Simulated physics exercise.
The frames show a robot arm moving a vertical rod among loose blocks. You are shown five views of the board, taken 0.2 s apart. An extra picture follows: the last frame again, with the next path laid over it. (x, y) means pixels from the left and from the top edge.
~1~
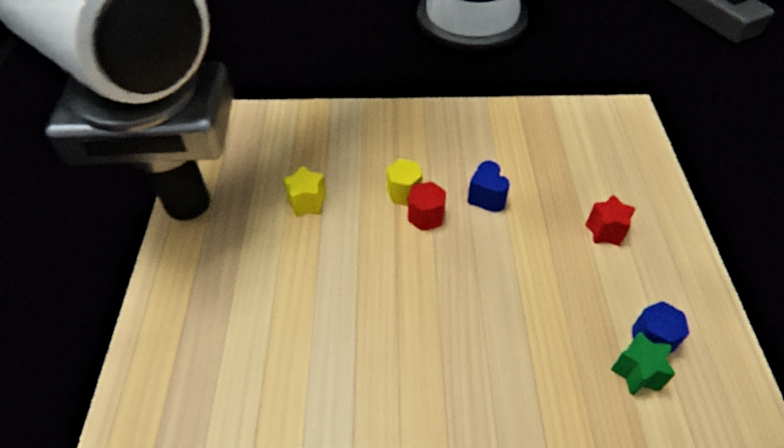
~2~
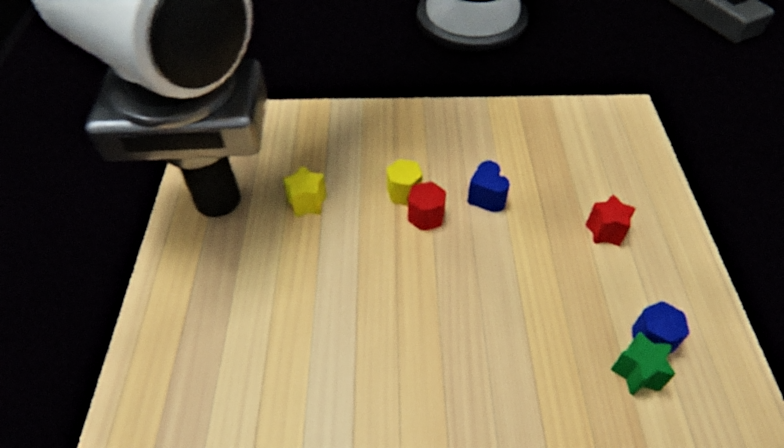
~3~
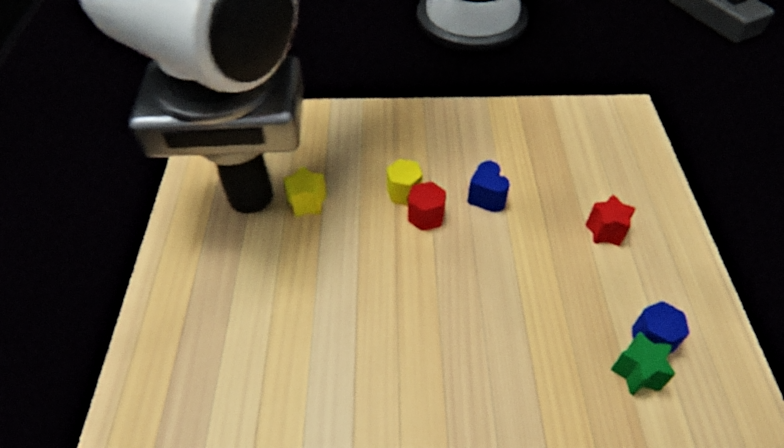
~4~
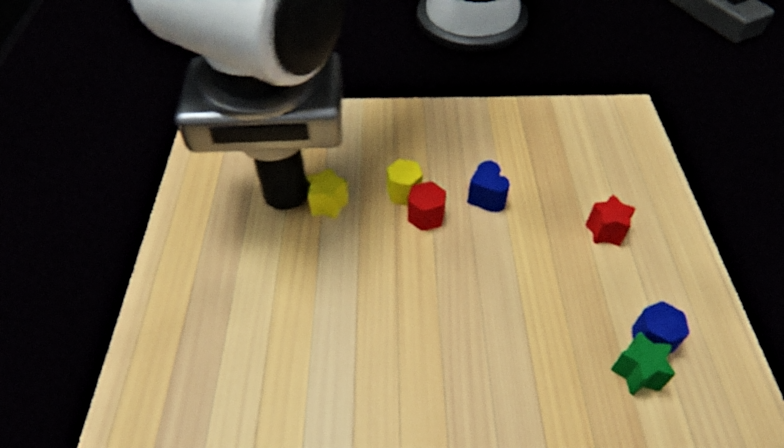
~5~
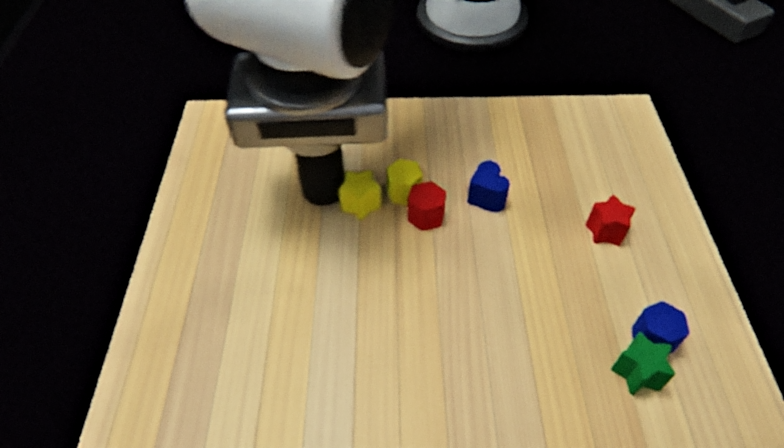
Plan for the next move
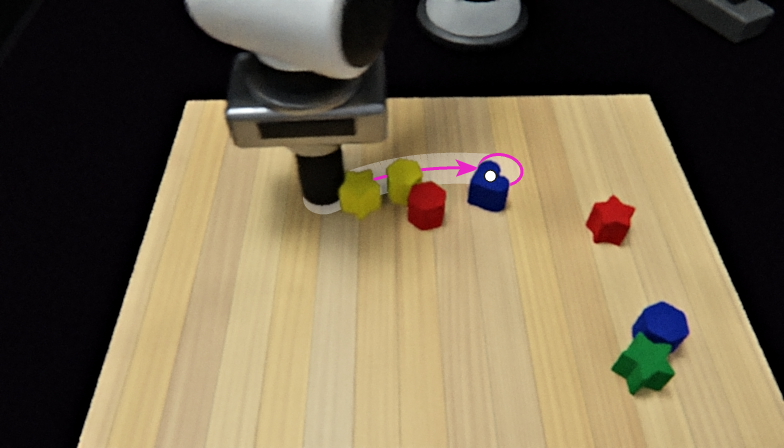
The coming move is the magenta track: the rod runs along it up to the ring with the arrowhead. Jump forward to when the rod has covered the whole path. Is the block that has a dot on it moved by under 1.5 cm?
Yes.
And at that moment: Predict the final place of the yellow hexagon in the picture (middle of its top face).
The middle of its upper face should be somewhere near (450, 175).
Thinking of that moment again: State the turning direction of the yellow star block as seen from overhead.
The block turns clockwise.
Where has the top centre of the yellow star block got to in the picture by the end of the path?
It will likely be found at (394, 182).
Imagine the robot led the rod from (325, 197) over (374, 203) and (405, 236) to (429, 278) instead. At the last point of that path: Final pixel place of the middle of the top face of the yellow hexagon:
Its top face will be centred at roughly (441, 166).
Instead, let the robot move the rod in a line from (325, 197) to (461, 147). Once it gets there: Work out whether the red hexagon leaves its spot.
It keeps its spot.
Drawn move, from (325, 197) through (382, 177) and (440, 168) to (501, 170); the dot is on the blue heart.
On the path given first. One third of the way, rod at (382, 169); yellow star block at (392, 183), turned 60° clockwise; yellow hexagon at (422, 169), turned 15° anticlockwise.
Two thirds of the way, rod at (441, 160); yellow star block at (394, 182), turned 70° clockwise; yellow hexagon at (449, 174), turned 35° clockwise.
At the end, rod at (502, 161); yellow star block at (394, 182), turned 70° clockwise; yellow hexagon at (450, 175), turned 40° clockwise; red hexagon still; blue heart at (499, 178), turned 40° clockwise.
